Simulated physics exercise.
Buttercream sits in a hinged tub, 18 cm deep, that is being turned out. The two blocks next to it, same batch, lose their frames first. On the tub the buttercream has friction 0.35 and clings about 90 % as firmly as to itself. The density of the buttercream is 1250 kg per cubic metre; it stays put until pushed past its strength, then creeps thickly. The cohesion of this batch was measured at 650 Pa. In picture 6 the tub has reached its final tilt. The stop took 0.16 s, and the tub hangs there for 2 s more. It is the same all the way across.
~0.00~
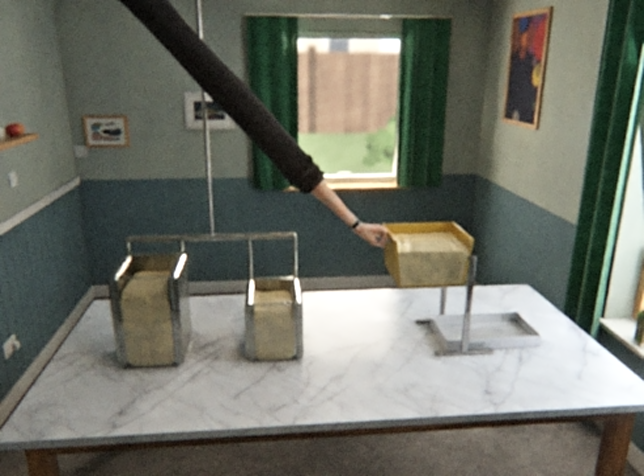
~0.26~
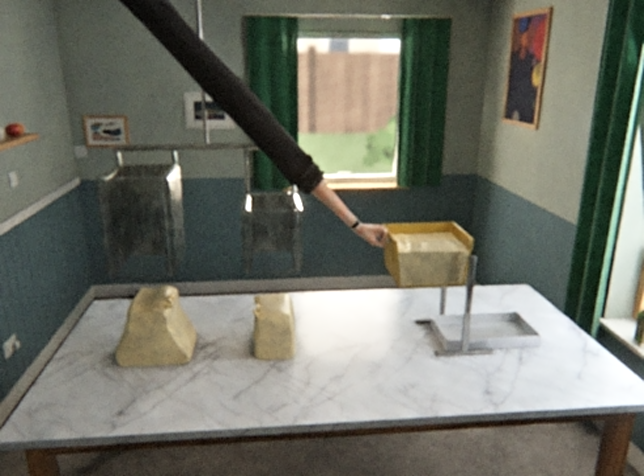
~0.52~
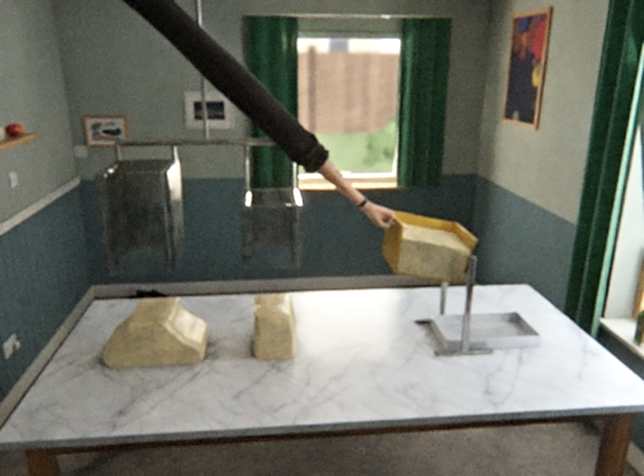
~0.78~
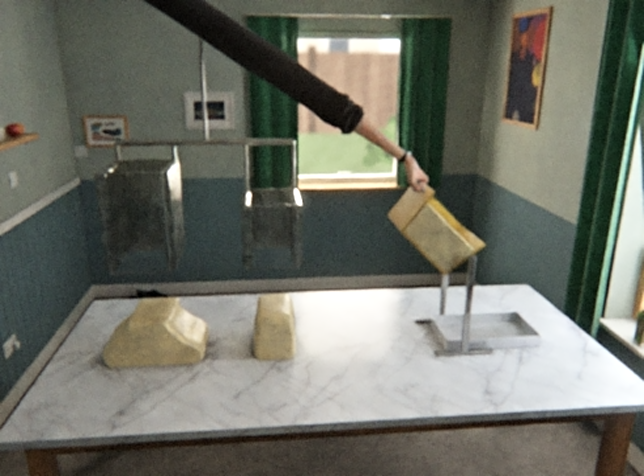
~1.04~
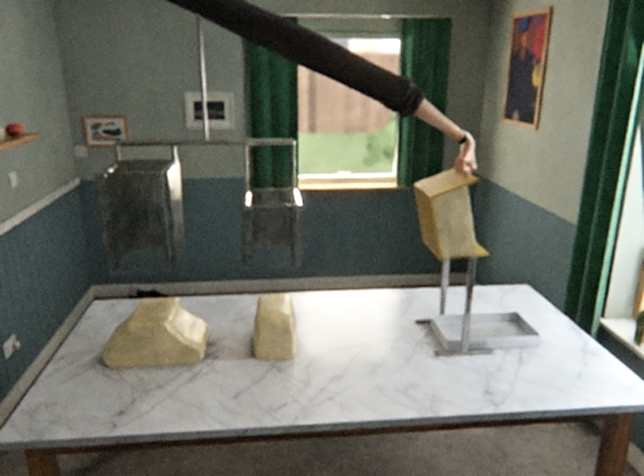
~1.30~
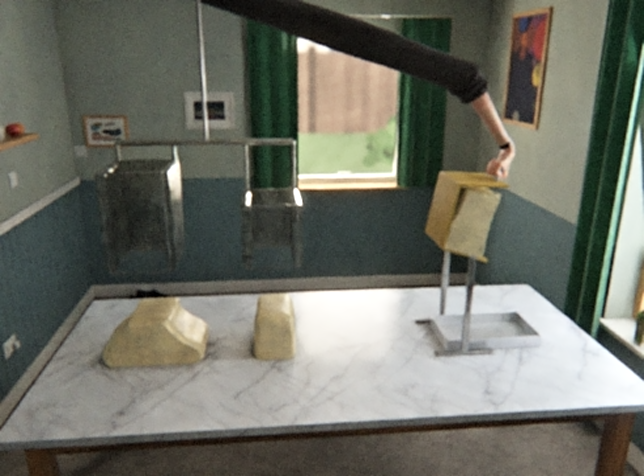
Metal casings rising off two pale blocks, the larger slumping sideways, then a hand turning a yellow tub over on its stand.
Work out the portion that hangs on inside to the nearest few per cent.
The portion that hangs on inside is near 0 %.
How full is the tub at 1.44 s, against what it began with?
About 75 %.
By 1.44 s, the tub is at 100 degrees and holds 74 %.
By 1.61 s, the tub is at 100 degrees and holds 32 %.
By 1.78 s, the tub is at 100 degrees and holds 21 %.
By 1.95 s, the tub is at 100 degrees and holds 4 %.
By 3.30 s, at the end, the tub is at 100 degrees and holds 0 %.
